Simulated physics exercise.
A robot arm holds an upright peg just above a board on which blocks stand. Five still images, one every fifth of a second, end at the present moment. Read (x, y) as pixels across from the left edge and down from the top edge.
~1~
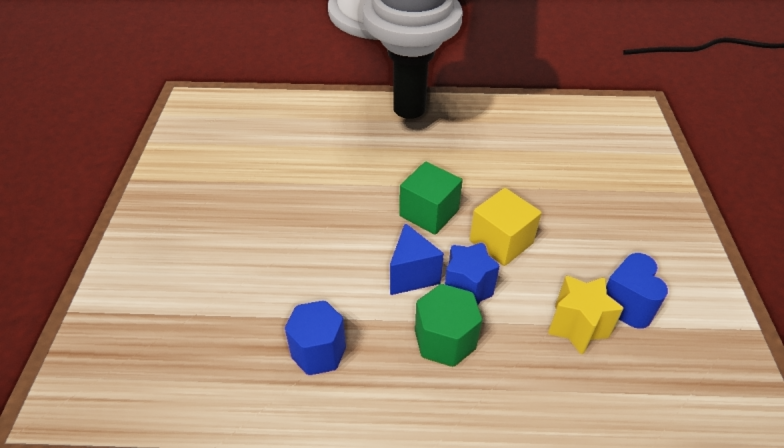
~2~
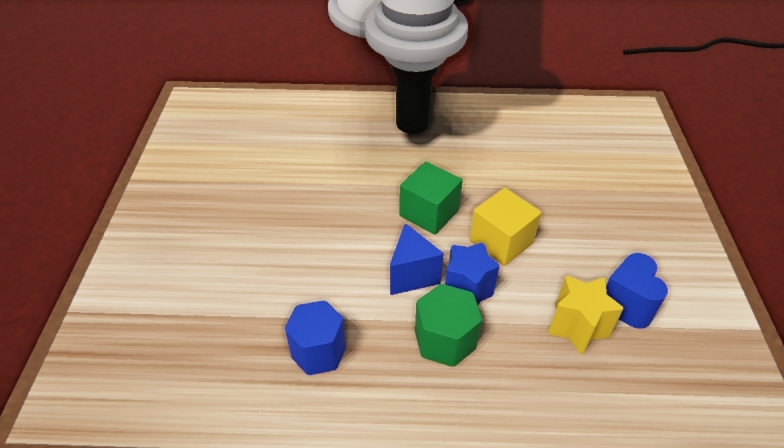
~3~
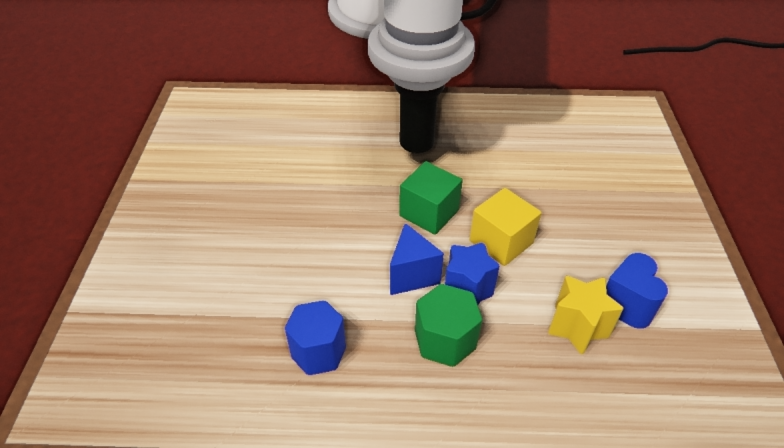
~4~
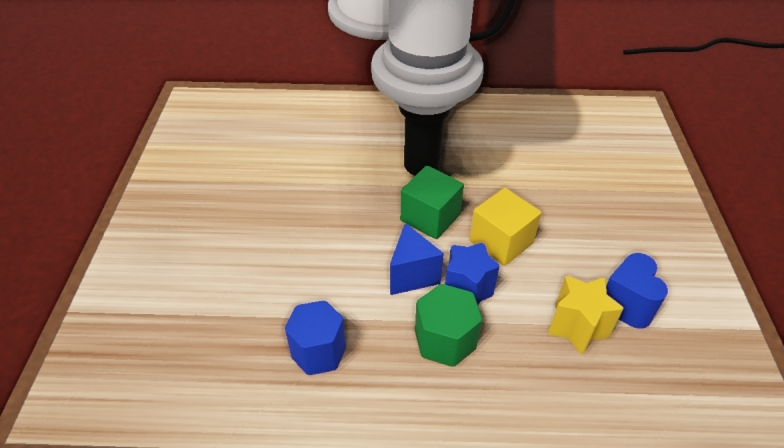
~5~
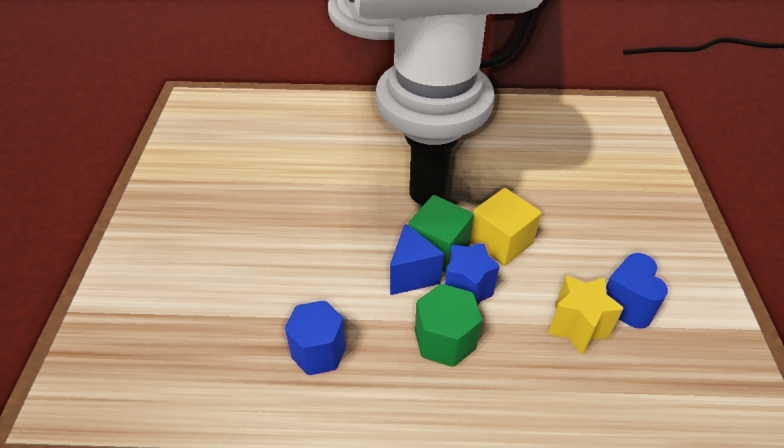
A pale wooden board with a dark rim lies on a deep red surface, seen from above at an angle by a still camera. Green and yellow cubes sit near the middle above a blue triangle, blue star and green hexagonal block, with a blue block to the left and a yellow star and blue heart to the right. A grey-white robot arm moves its black peg toward the viewer and pushes the green cube slightly forward, close to the triangle and star.
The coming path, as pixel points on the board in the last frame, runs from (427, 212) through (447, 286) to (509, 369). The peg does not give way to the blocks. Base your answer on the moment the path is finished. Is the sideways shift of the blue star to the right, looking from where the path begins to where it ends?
No.
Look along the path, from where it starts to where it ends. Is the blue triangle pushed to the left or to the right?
The shift goes right.
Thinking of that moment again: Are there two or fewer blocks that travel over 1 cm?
I'd say no.
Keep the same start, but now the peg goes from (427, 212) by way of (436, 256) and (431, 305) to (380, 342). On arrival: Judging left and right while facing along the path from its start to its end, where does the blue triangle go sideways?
Seen from start to end, it moves right.
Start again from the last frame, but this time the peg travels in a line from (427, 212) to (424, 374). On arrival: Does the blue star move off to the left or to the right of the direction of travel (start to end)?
The shift is leftward.
The first path, step by step. One third of the way, peg at (438, 242); blue triangle at (405, 267); green square piece at (457, 266), turned 20° clockwise; green hexagonal block at (452, 320), turned 25° clockwise; blue star at (500, 293), turned 30° anticlockwise.
Two thirds of the way, peg at (466, 296); blue triangle at (404, 268); green square piece at (501, 320), turned 15° clockwise; green hexagonal block at (461, 356), turned 90° clockwise; blue star at (554, 345), turned 40° anticlockwise.
At the end, peg at (514, 352); blue triangle at (404, 268); green square piece at (562, 377); green hexagonal block at (460, 358), turned 95° clockwise; blue star at (623, 399), turned 45° anticlockwise.
